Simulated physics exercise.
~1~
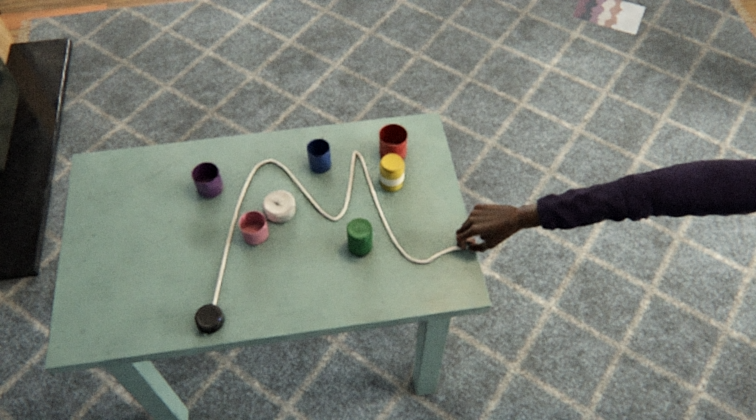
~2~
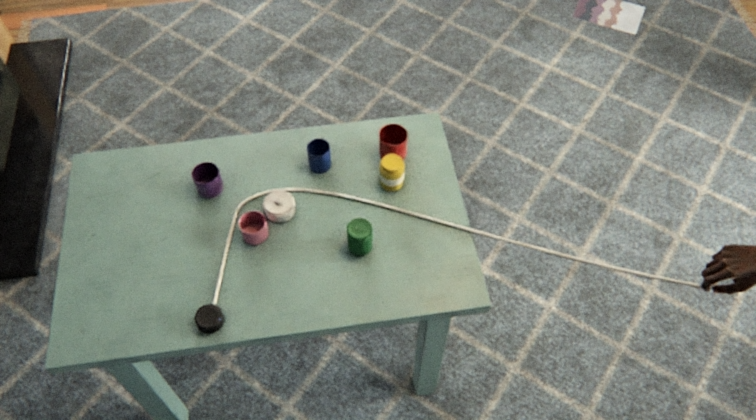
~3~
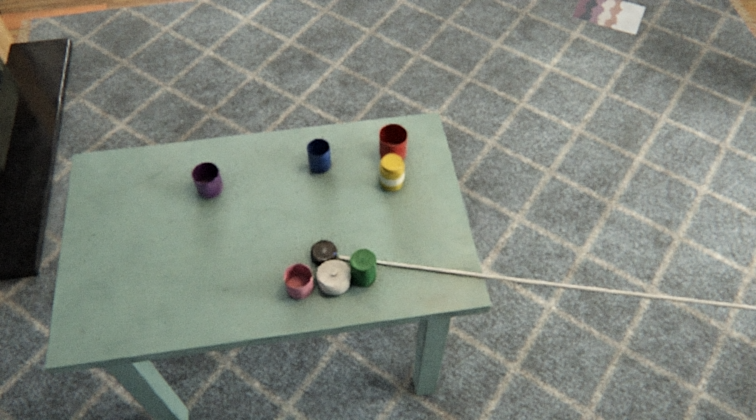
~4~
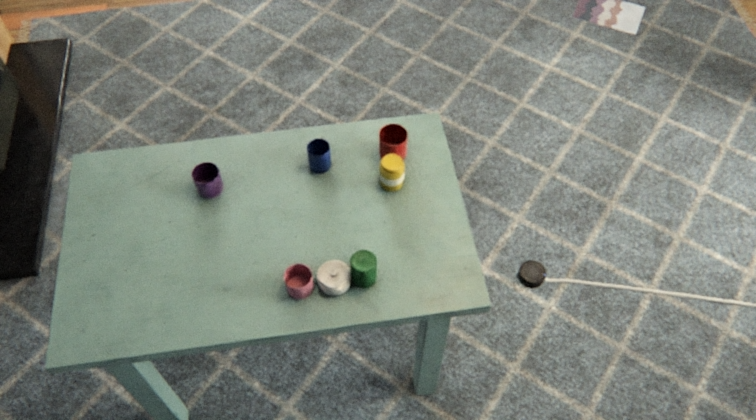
A hand pulling a white cable rightward, dragging its black round adaptor off a green table and shifting pink, white and green containers.
